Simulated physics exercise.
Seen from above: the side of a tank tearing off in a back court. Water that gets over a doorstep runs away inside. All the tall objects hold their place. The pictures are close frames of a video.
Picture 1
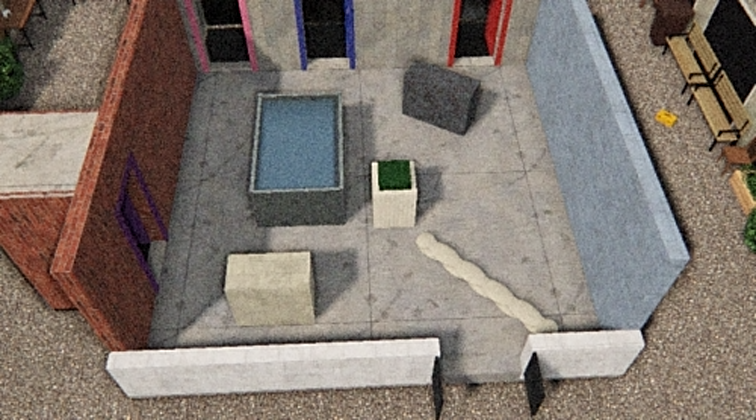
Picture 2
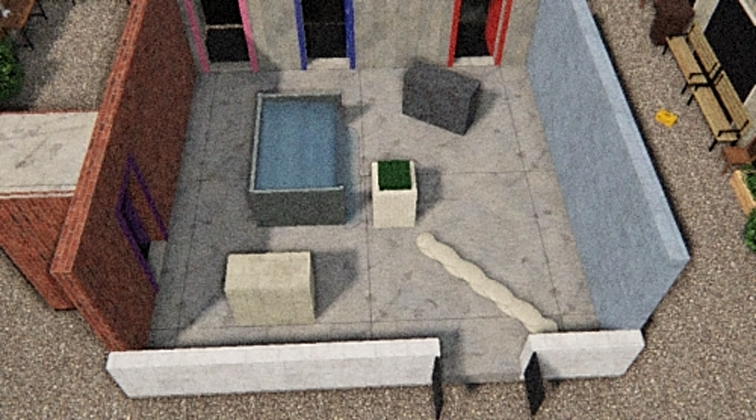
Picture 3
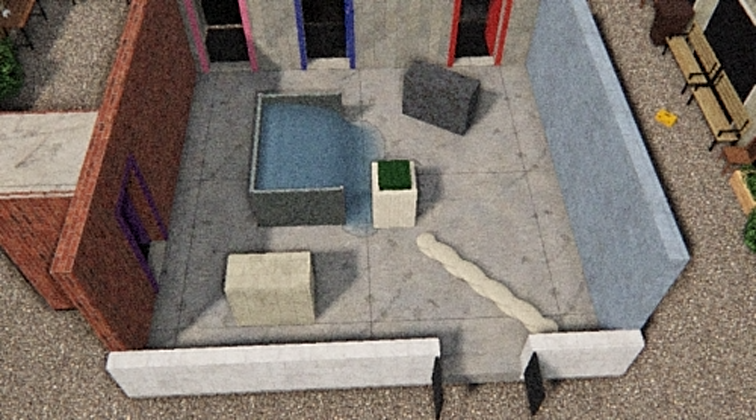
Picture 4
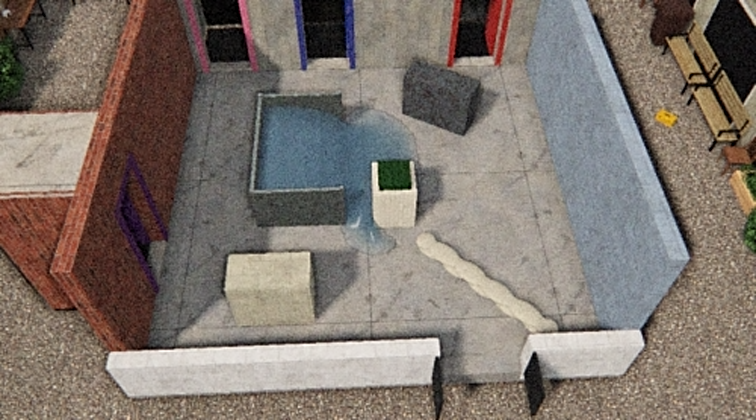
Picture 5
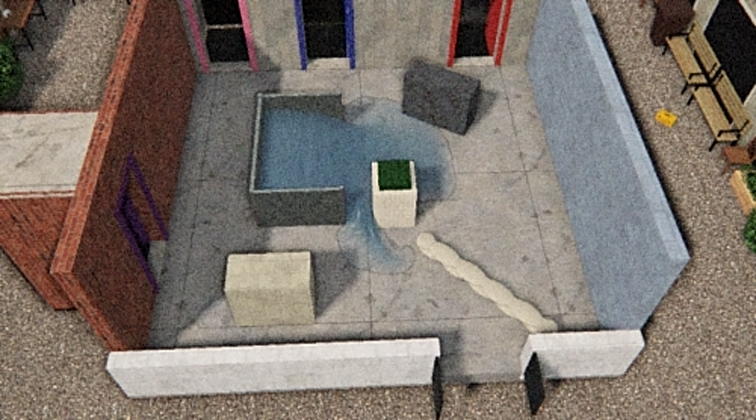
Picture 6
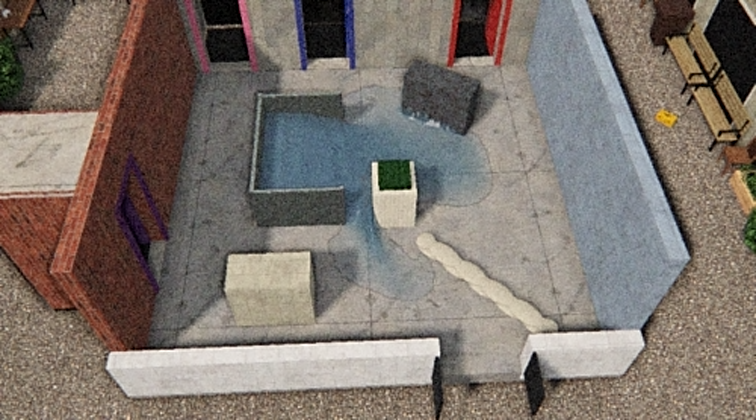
A paved back court is seen from high above, with a red-brown brick wall on the left, a pale blue wall on the right and a low white wall in front. A grey tank of blue water stands left of a white planter topped with green, near a dark grey block, a cream block and a lumpy pale strip. The tank's right side opens and water spreads rightward around the planter, reaching the dark block and curling toward the front, while the camera stays still.
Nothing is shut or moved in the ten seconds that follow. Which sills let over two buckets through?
One by one: The red door takes more than that; the purple door stays under that; the pink door stays under that; the blue door stays under that.
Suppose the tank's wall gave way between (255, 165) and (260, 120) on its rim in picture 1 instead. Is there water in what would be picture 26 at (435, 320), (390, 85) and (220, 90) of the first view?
One after the other: Wet, under water, flooded.
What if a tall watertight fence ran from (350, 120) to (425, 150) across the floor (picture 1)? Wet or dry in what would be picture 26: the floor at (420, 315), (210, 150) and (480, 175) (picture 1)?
As listed: Flooded, dry, flooded.
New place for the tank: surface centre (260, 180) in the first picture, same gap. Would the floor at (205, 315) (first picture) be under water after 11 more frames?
There: Not flooded.
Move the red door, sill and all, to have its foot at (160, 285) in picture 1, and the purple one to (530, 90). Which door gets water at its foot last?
Last comes the one in pink.
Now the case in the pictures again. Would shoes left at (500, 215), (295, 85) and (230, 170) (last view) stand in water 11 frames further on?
In that order: Wet, no water, not flooded.
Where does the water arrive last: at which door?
That is the pink-painted one.
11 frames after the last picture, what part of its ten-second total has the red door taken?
Close to 0 %.
A moment on, water covers 40 % of the floor; the red door not reached, the purple door not reached, the pink door not reached, the blue door not reached.
Next, water covers 50 % of the floor; the red door wet at the sill, nothing in, the purple door not reached, the pink door not reached, the blue door wet at the sill, nothing in.
Then, water covers 65 % of the floor; the red door over two buckets in, the purple door wet at the sill, nothing in, the pink door not reached, the blue door wet at the sill, nothing in.
Later, water covers 80 % of the floor; the red door far over two buckets in, the purple door wet at the sill, nothing in, the pink door wet at the sill, nothing in, the blue door wet at the sill, nothing in.
In the end, water covers 95 % of the floor; the red door far over two buckets in, the purple door wet at the sill, nothing in, the pink door wet at the sill, nothing in, the blue door wet at the sill, nothing in.
